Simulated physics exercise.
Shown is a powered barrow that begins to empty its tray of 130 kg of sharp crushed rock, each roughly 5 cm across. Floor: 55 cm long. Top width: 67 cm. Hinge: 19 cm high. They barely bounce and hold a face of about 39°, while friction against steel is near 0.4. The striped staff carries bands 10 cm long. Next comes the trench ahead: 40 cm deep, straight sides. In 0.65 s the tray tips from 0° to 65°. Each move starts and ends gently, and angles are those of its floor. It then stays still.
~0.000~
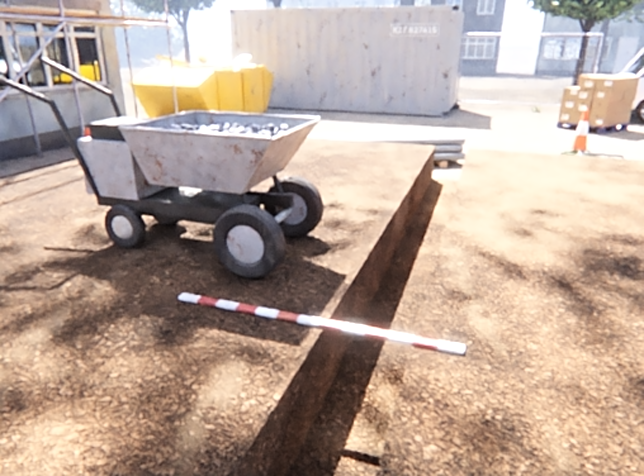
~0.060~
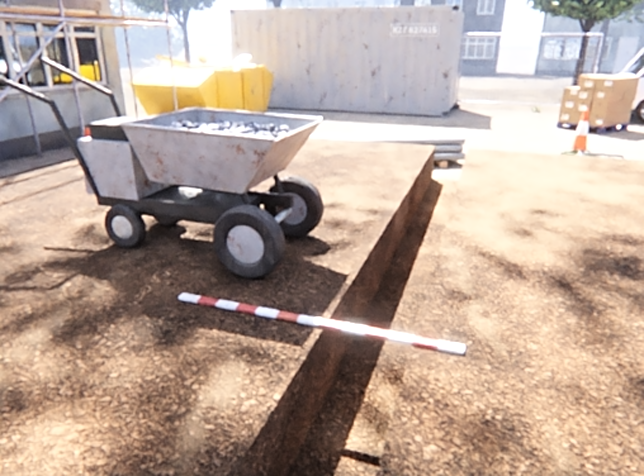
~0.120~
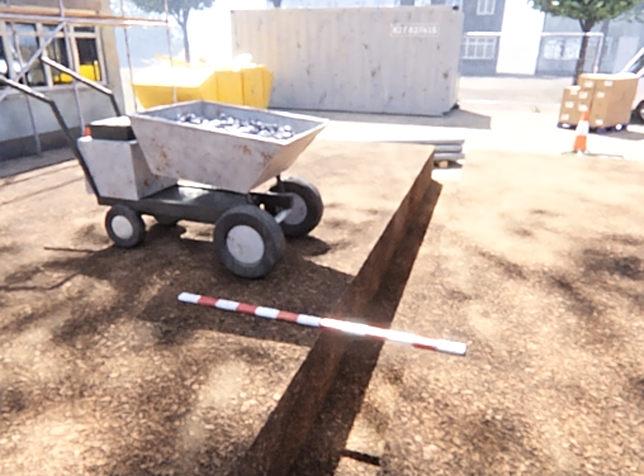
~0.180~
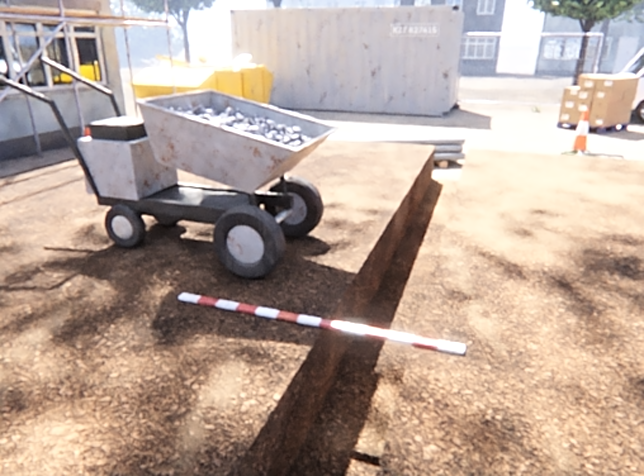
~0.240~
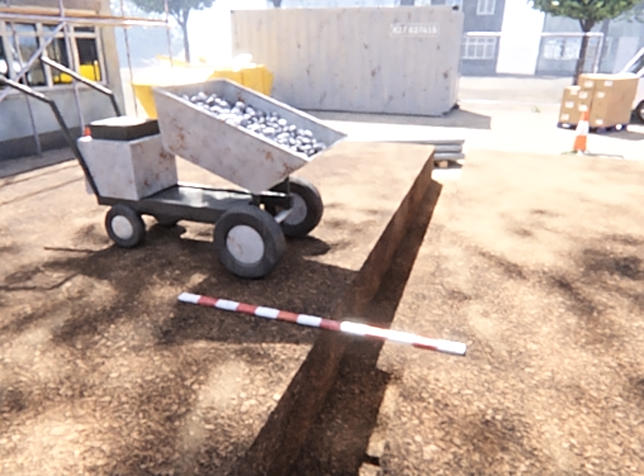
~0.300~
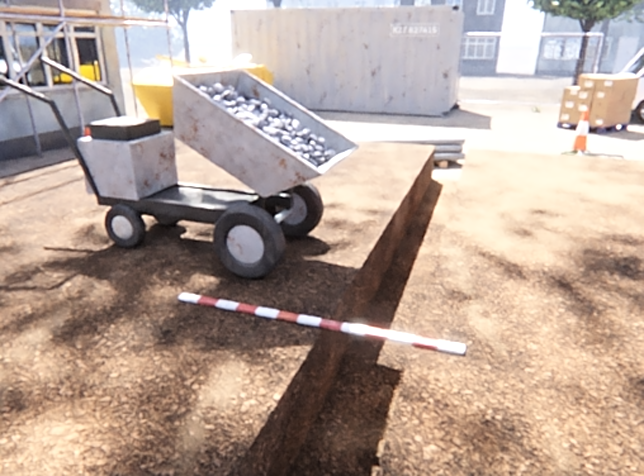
In this clip, a wheeled barrow loaded with grey crushed rock stands beside a narrow trench crossed by a red-and-white striped staff, and its tray gradually tilts, the rear rising and the front lip pointing down to the right.
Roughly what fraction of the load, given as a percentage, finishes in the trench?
Some 49 per cent of the stones.
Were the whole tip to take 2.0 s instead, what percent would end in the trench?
In that case, around 50%.
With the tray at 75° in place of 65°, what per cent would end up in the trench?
Close to 85 per cent then.
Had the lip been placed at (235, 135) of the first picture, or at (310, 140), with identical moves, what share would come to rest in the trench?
From the first spot near 55, from the second near 20 per cent.
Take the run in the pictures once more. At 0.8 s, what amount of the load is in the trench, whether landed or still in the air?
10 per cent or so by then.
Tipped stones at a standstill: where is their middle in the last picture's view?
Their middle lands near (407, 329).
After 0.5 s the floor is at 55°; 100 % in the tray; the foremost stones are at (342, 192).
After 0.8 s the floor is at 65°; 89 % in the tray, 11 % in the trench; the foremost stones are at (414, 293).
After 1.1 s the floor is at 65°; 50 % in the tray, 36 % in the trench, 14 % past the trench; the foremost stones are at (537, 295).
After 3.0 s the floor is at 65°; 37 % in the tray, 49 % in the trench, 14 % past the trench; the foremost stones are at (619, 331).
